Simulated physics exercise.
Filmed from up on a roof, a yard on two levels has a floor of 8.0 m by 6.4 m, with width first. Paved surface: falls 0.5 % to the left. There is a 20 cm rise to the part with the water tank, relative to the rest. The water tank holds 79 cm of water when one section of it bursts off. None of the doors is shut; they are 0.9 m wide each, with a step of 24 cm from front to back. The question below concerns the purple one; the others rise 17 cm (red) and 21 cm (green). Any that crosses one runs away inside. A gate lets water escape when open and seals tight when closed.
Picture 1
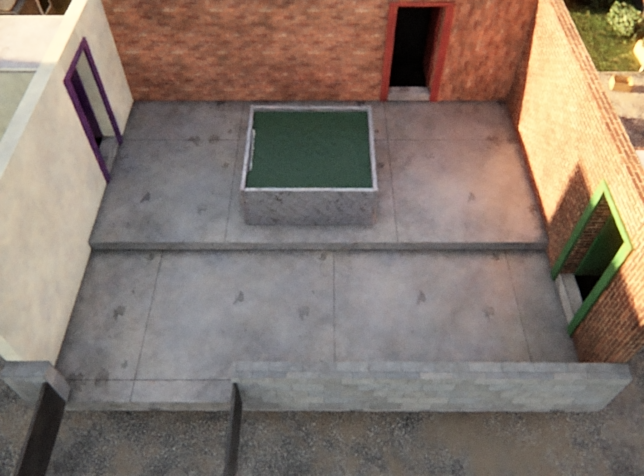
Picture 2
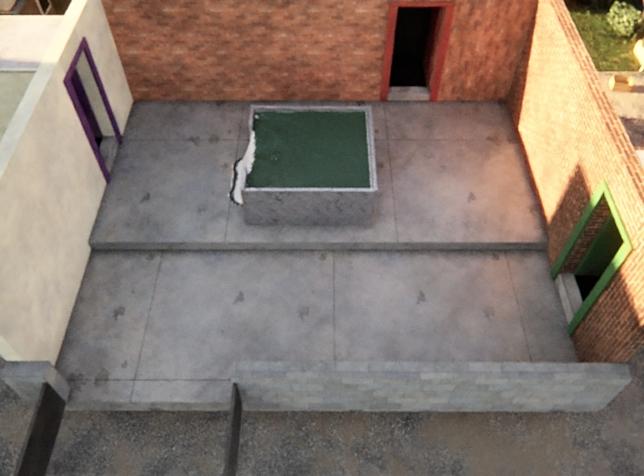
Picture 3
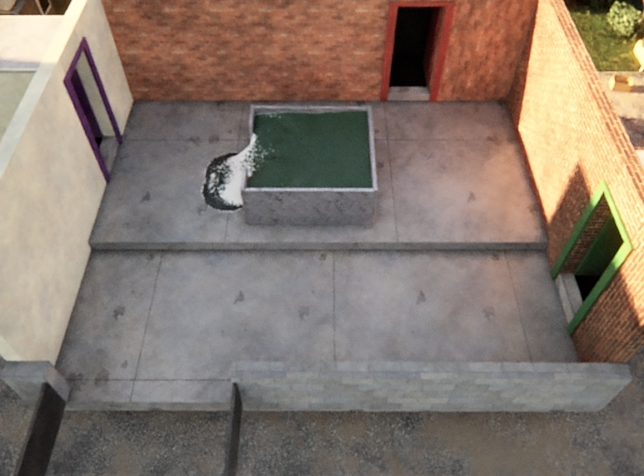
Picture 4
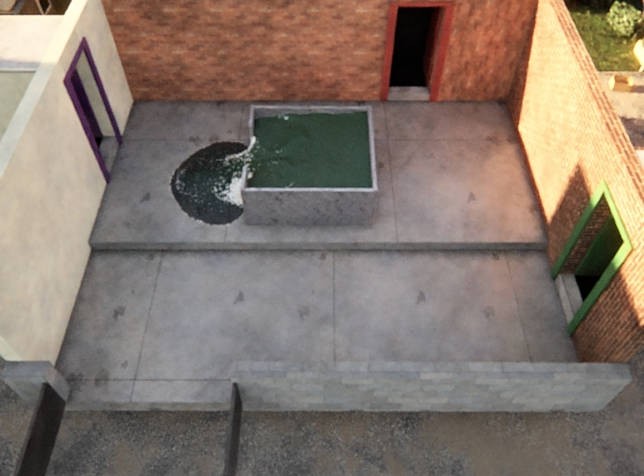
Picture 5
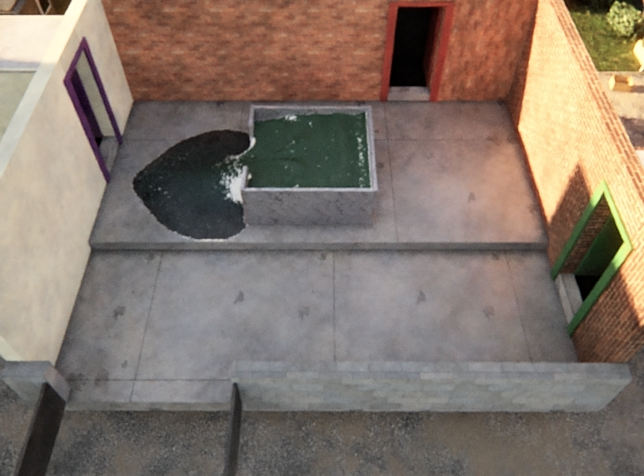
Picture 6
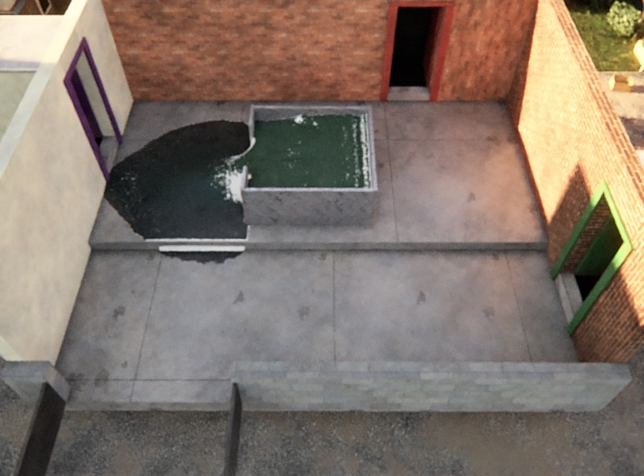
In a walled yard, water bursts from a raised tank's left side and spreads leftward, spilling down the step.
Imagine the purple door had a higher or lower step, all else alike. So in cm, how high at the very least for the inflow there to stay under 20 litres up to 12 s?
At least 31 cm or so.
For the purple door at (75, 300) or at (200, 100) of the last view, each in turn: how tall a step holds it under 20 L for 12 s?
About 12.0 cm for the first and 13.5 cm for the second.
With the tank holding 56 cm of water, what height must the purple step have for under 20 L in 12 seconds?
The step needs to be some 21 cm.
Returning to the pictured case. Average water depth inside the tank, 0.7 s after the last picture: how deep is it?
On average, around 54 cm.
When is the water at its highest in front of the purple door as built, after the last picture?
Peak time: About 0.6 s.
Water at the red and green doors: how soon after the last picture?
Times: Red 3.6 s, green 8.0 s.
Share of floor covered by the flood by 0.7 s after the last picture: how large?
20 %.
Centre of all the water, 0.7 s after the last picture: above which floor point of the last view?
Centre of the water: Approx. (266, 180) px.
Then, 0.7 s after the last picture water covers 20 % of the floor, deepest (42 cm) near (241, 183); 38 cm at the purple door, 20 litres in over its 24 cm step.
Then, 2.3 s after the last picture water covers 30 % of the floor, deepest (34 cm) near (133, 103); 26 cm at the purple door, 83 litres in over its 24 cm step.
Then, 11.3 s after the last picture water covers 95 % of the floor, deepest (10 cm) near (49, 386); 8 cm at the purple door, 87 litres in over its 24 cm step.
At the purple door as built, the water peaked near 38 cm, 0.7 s after the last picture.
With a step of 25.5 cm, 69 litres would have come in within the 12 s; with 34.5 cm, 7 litres. So under 20 litres takes about 31 cm.
